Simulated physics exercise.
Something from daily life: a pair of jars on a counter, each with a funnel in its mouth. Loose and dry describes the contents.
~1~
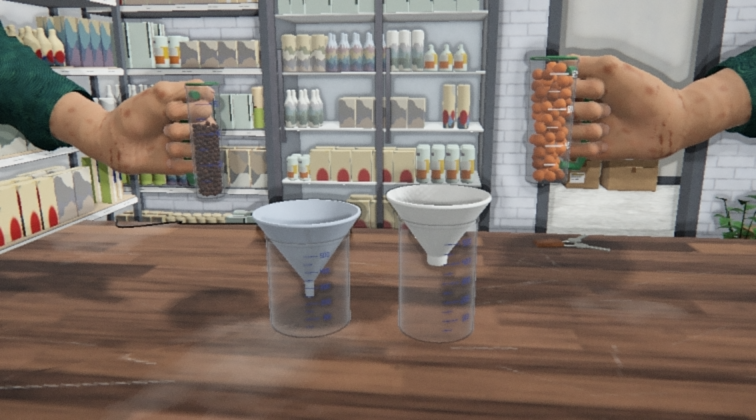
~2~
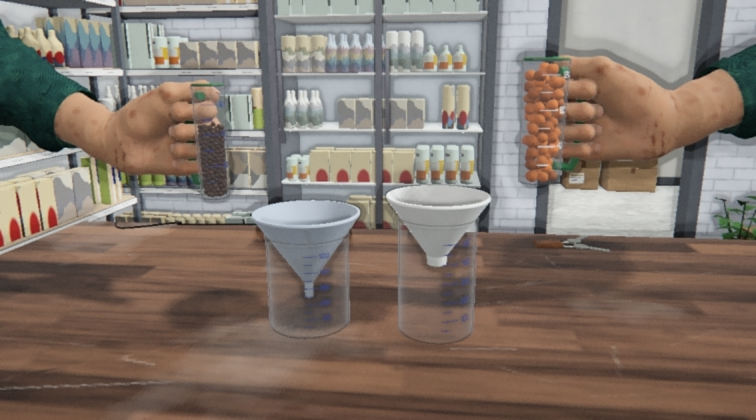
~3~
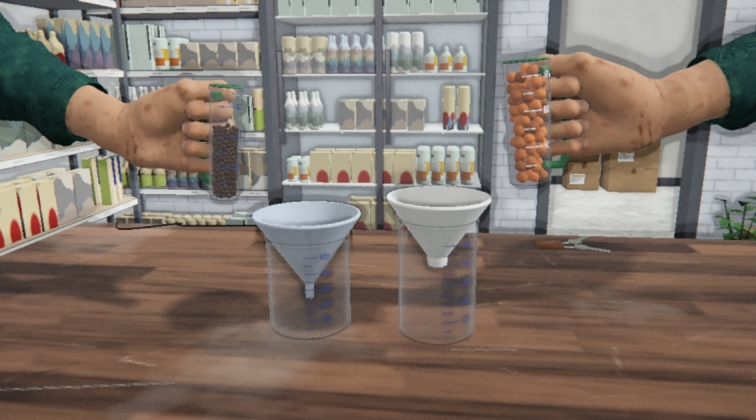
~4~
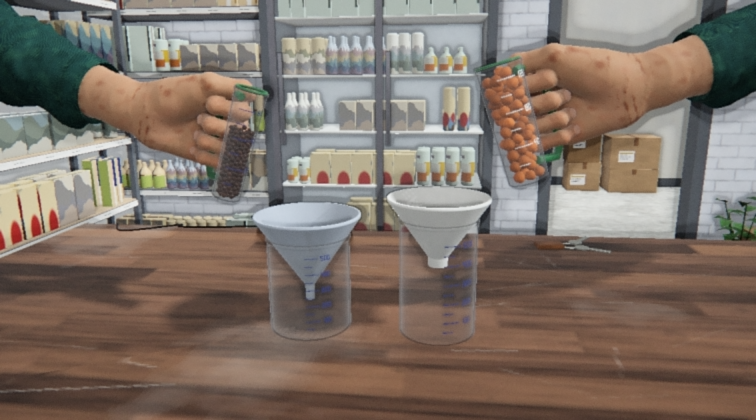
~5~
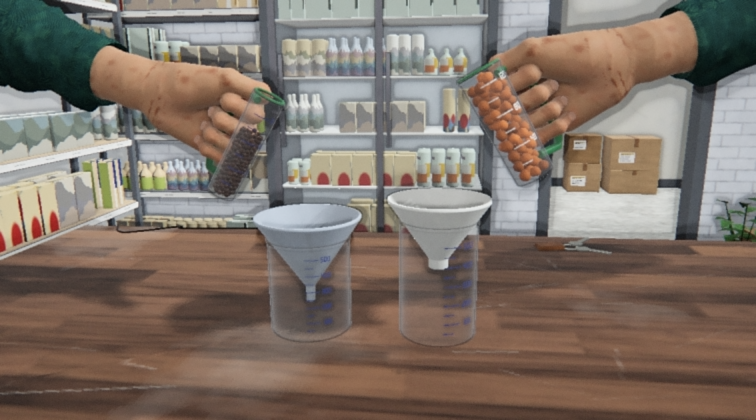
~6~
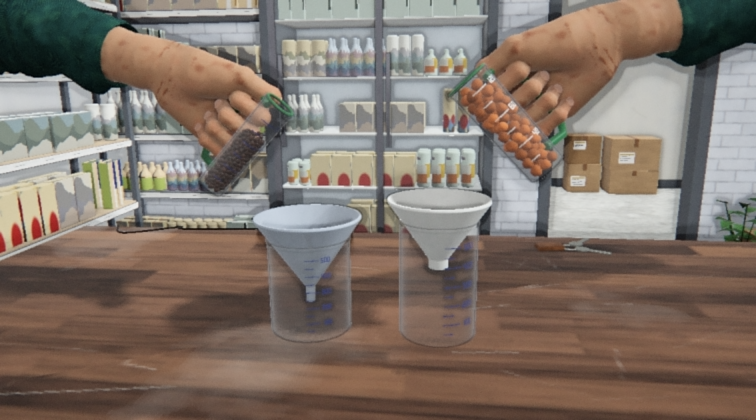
Two hands holding clear containers of small dark balls and orange-brown pieces, moving inward and tilting them above two funnel-topped jars.
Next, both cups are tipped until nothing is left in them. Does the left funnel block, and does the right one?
Left - yes, it blocks. Right - yes, it blocks.
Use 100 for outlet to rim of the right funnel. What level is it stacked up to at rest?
Some 90 per cent.
Then, 0.37 s after the last picture, left, all still in the cup; right, all still in the cup.
Then, 0.69 s after the last picture, left, nearly all still in the cup, a stray few in or over the funnel; right, nearly all still in the cup, a small part in or over the funnel.
Then, 0.97 s after the last picture, left, about a third still in the cup, about two thirds in or over the funnel; right, about half still in the cup, about a third in or over the funnel, a small part down in the jar.
At rest, left, all stuck in the funnel, none down in the jar; right, nearly all stuck in the funnel, a small part down in the jar.
